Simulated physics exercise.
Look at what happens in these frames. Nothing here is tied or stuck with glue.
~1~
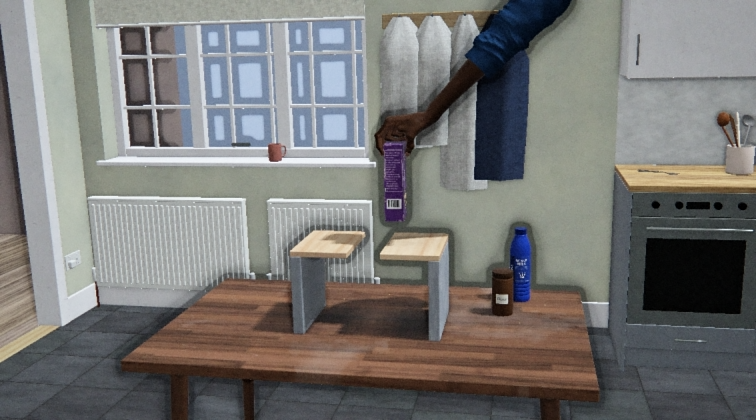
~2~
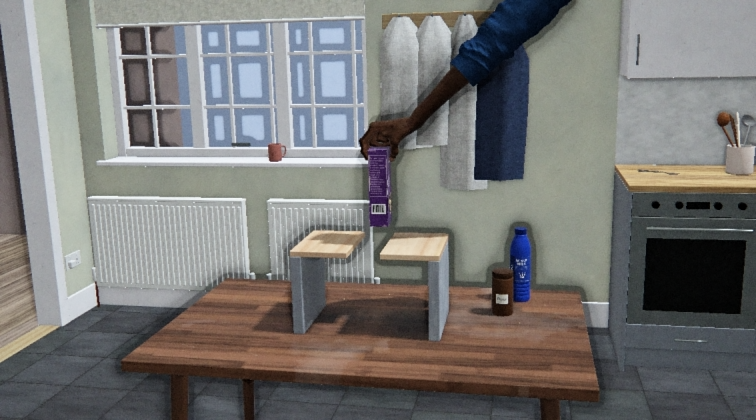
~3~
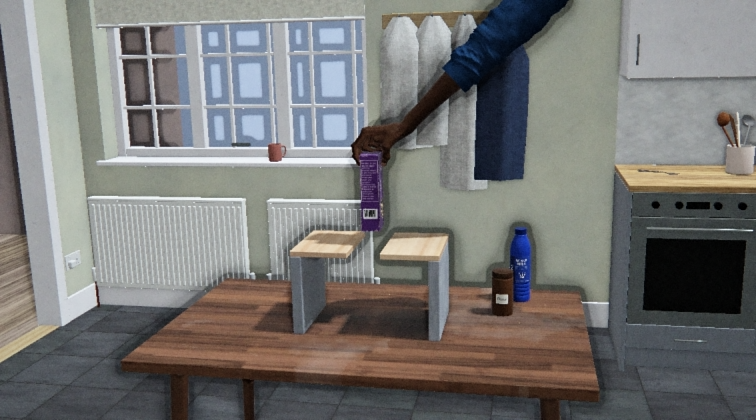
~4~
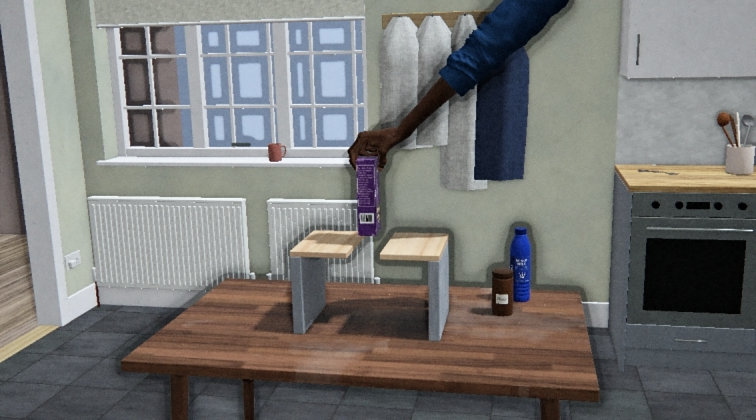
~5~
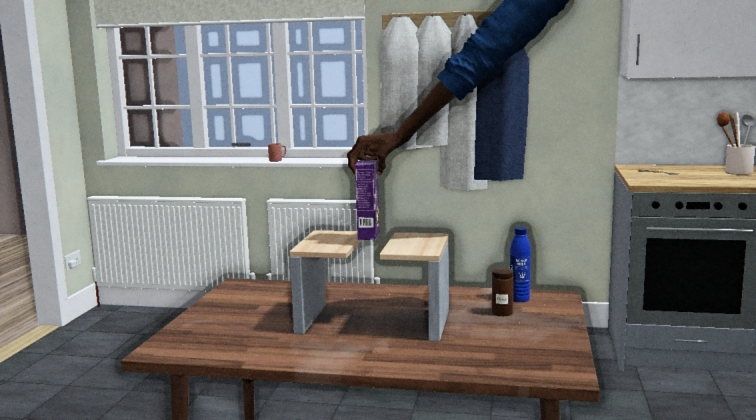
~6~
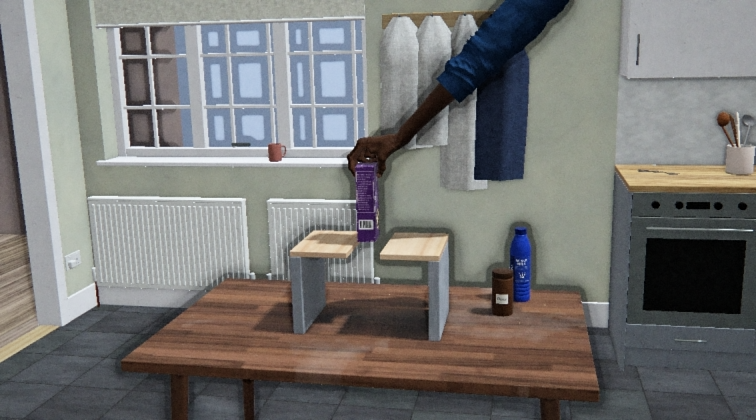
The video shows a hand holding a purple packet above two wooden-topped stands on a table, moving it left and then slightly lower over the gap between them, while a brown jar and blue bottle stay still.
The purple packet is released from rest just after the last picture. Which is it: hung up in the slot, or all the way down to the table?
It passes.
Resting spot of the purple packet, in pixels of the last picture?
Roughly (370, 287).
Then, 0.32 s later than the last frame, purple packet moved well along near (370, 283).
Then, 0.66 s later than the last frame, purple packet resting near (370, 285).
When it is over, moved from the start, purple packet; the other 2 as before. End places, in pixels of the last picture, purple packet near (370, 287). The packet reaches the table.
